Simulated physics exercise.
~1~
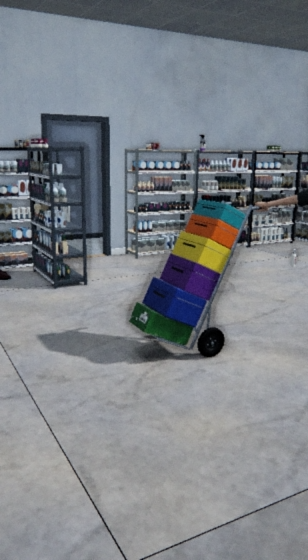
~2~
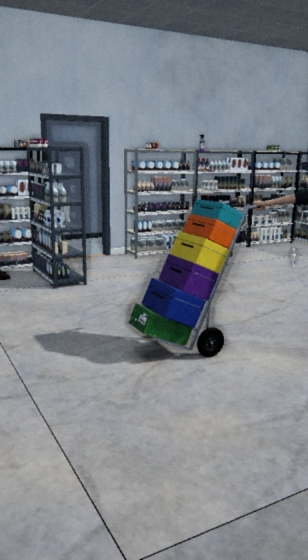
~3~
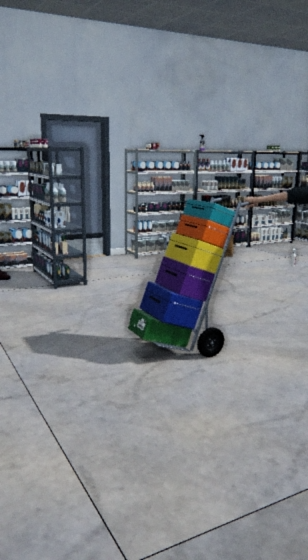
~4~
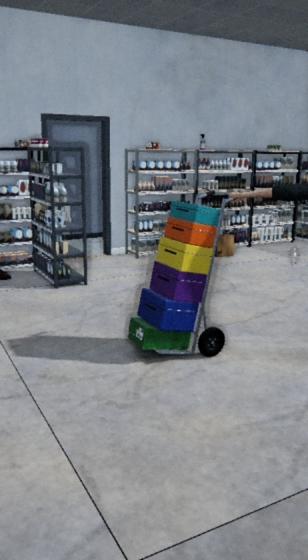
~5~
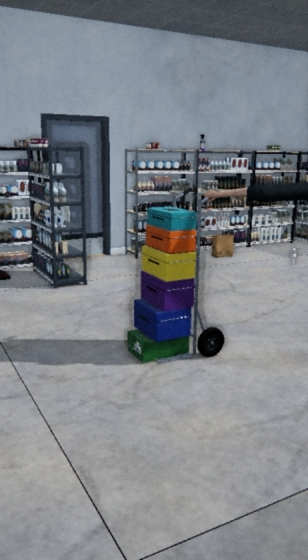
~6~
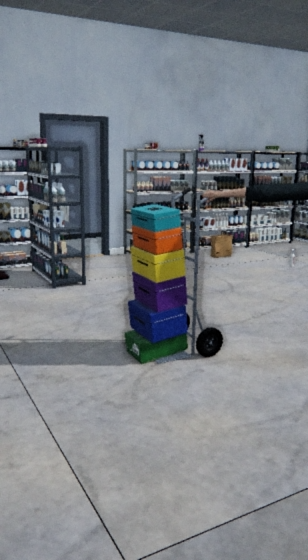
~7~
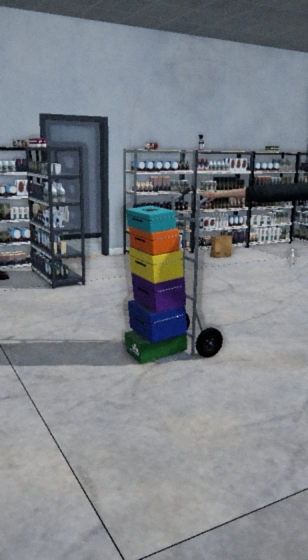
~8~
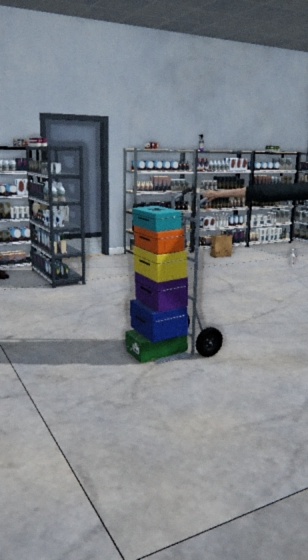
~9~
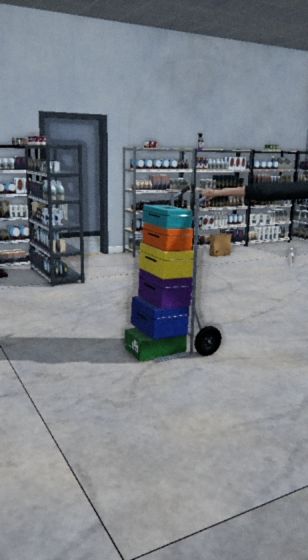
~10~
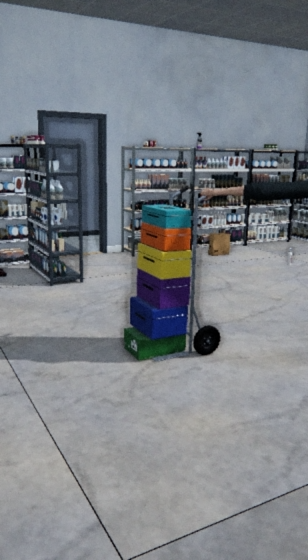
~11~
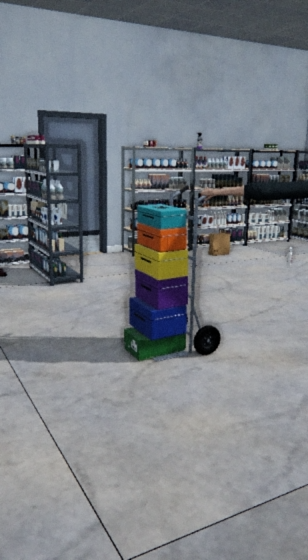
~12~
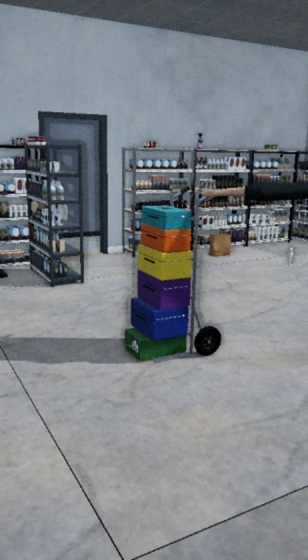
A dark arm at the right swung a tilted hand truck upright, bringing its stack of six colorful boxes with it; the stack leaned slightly left, rocked back a little and settled, with every box still in place beside the truck's upright frame.
